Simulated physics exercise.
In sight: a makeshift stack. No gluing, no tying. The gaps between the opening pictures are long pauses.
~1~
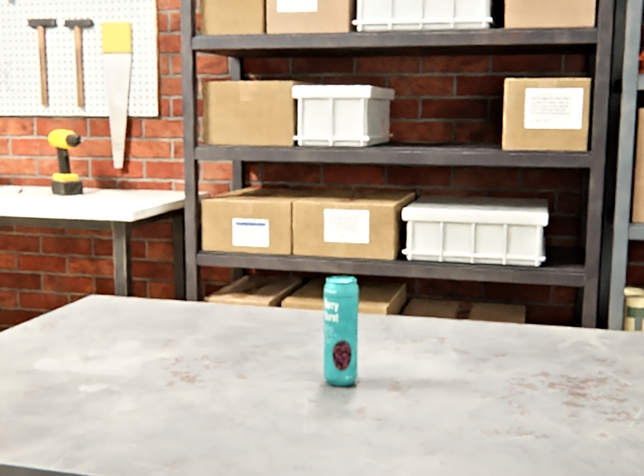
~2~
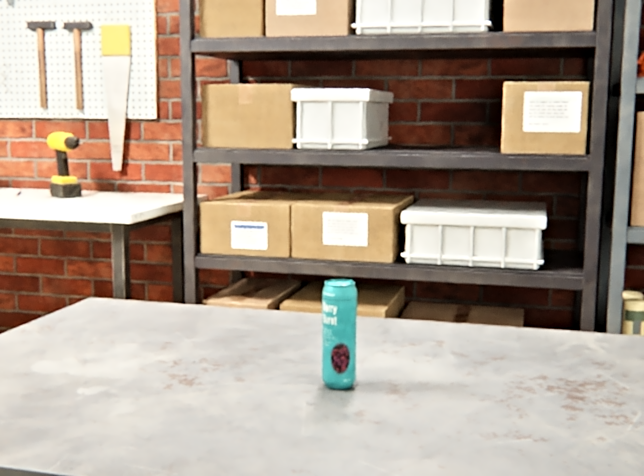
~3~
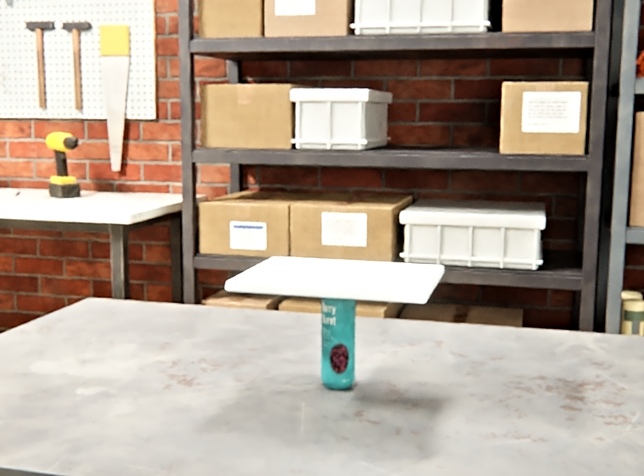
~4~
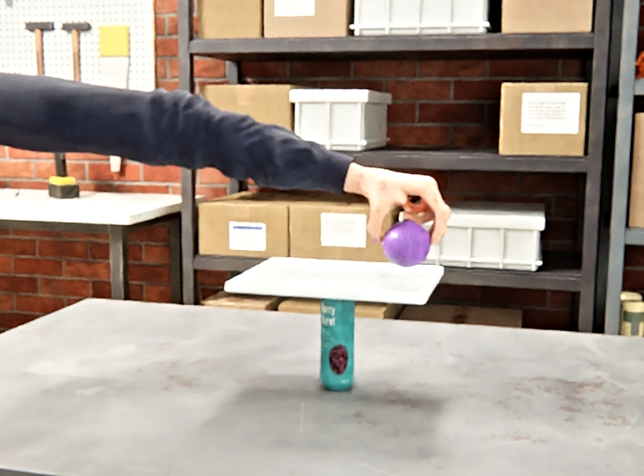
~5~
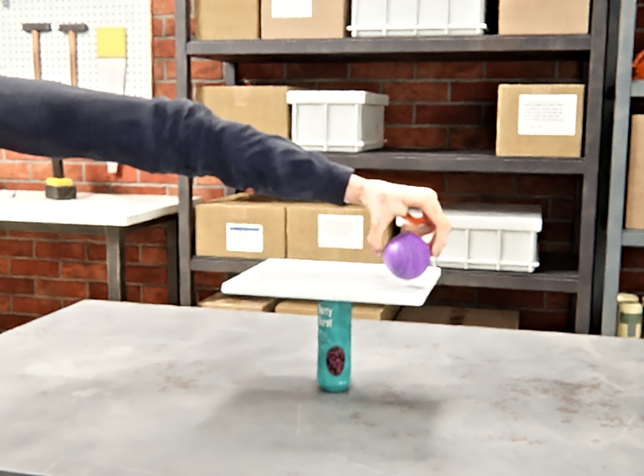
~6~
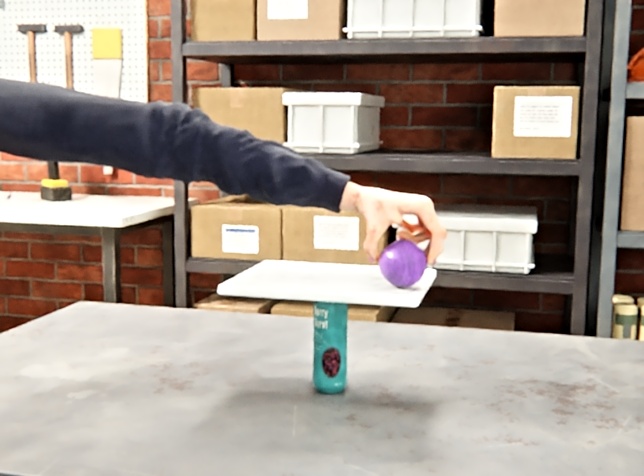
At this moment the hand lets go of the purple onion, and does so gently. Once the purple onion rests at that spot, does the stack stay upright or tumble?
The stack tumbles.
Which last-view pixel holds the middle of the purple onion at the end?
Roughly at pixel (409, 387).
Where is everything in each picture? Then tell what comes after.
The last thing is not in view yet; turquoise can (341, 332), in the first frame.
The last thing is not in view yet; turquoise can (339, 335), in the second frame.
The last thing is not in view yet; turquoise can (338, 335), in the third frame.
Coming down; purple onion (407, 244); turquoise can (337, 336), in the fourth frame.
Coming down; purple onion (407, 256); turquoise can (334, 337), in the fifth frame.
Set down, still held; purple onion (403, 263); turquoise can (330, 339), in the sixth frame.
Then, 0.40 s later than the last frame, purple onion now fallen; white lid tilted by 59°.
Then, 1.10 s later than the last frame, white lid on its side.
Then, 1.50 s later than the last frame, turquoise can and white lid now fallen.
When it is over, fallen, purple onion, turquoise can and white lid. End places, in pixels of the last picture, purple onion near (409, 387). The stack loses its balance.
